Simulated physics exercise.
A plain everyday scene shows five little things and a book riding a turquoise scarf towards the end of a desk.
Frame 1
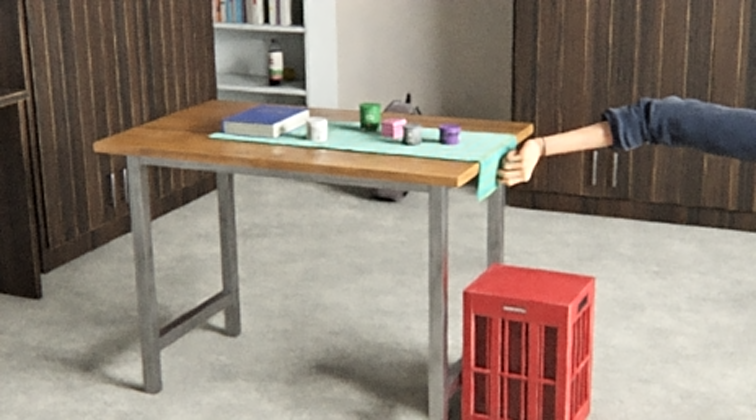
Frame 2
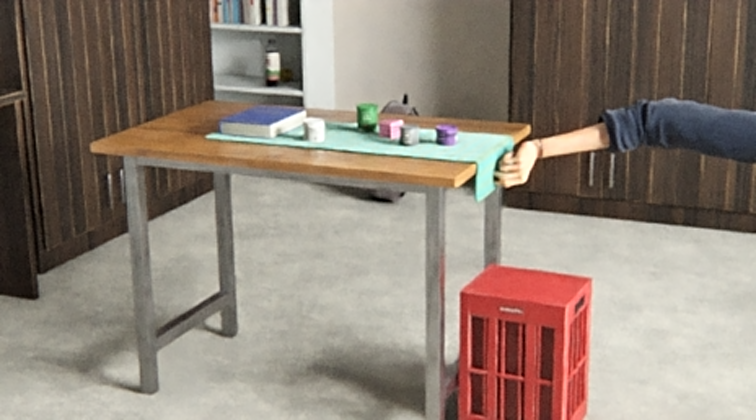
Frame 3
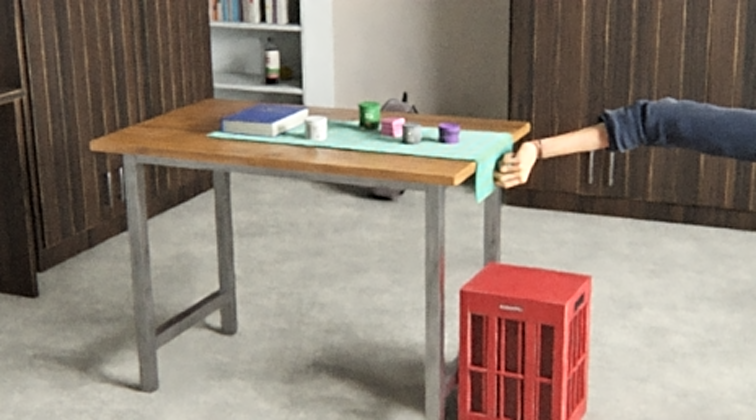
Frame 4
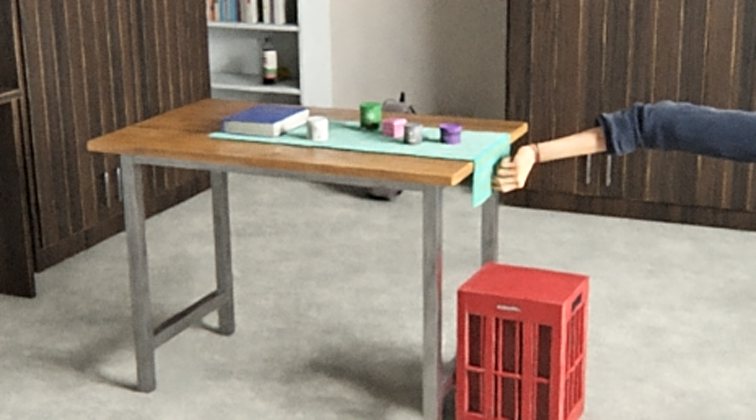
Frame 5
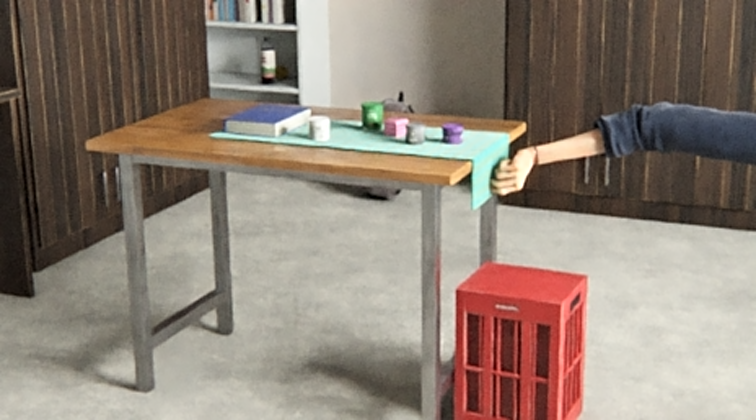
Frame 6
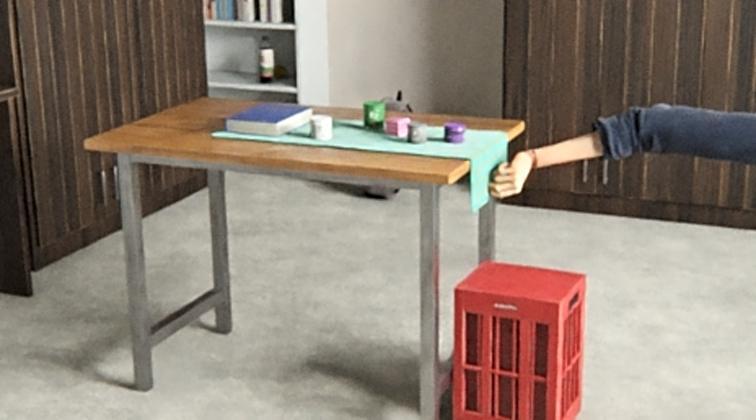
Turquoise scarf carrying small pots and a book on a wooden desk, a hand drawing its hanging end down very slightly.
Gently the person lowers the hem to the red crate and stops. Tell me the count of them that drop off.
The count is two.
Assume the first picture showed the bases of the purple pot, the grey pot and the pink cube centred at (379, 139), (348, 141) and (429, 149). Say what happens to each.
Purple pot - stays aboard, grey pot - stays aboard, pink cube - leaves the top.
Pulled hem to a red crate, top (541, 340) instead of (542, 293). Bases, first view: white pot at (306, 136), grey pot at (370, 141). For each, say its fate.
So the white pot stays there, and the grey pot leaves.
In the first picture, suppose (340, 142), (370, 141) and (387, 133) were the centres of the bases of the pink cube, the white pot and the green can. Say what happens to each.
Looking at each one, the pink cube remains in position, the white pot remains in position and the green can remains in position.
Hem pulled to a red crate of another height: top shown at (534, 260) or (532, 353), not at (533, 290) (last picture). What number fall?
If so, 1 and 4.
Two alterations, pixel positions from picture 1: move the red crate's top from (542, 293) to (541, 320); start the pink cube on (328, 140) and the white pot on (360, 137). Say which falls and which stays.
So the pink cube stays there, and the white pot stays there.
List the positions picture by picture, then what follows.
The first picture shows hem (479, 201); purple pot (449, 126); grey pot (412, 125); pink cube (393, 121); green can (370, 105); white pot (316, 120); top of the crate (542, 293).
The second picture shows hem (476, 203); purple pot (446, 127).
The third picture shows hem (477, 203); grey pot (411, 124).
The fourth picture shows hem (473, 208); pink cube (394, 120); top of the crate (536, 292).
The fifth picture shows hem (472, 211); green can (372, 104).
The sixth picture shows hem (472, 214); purple pot (455, 125); grey pot (417, 124); pink cube (397, 119); green can (374, 103); white pot (320, 118).
A little later, hem near (490, 220); all still up.
Next, hem near (491, 253); purple pot gone.
Later still, hem on the crate; purple pot and grey pot gone.
When it is over, hem on the crate; purple pot and grey pot gone. It carries off two.
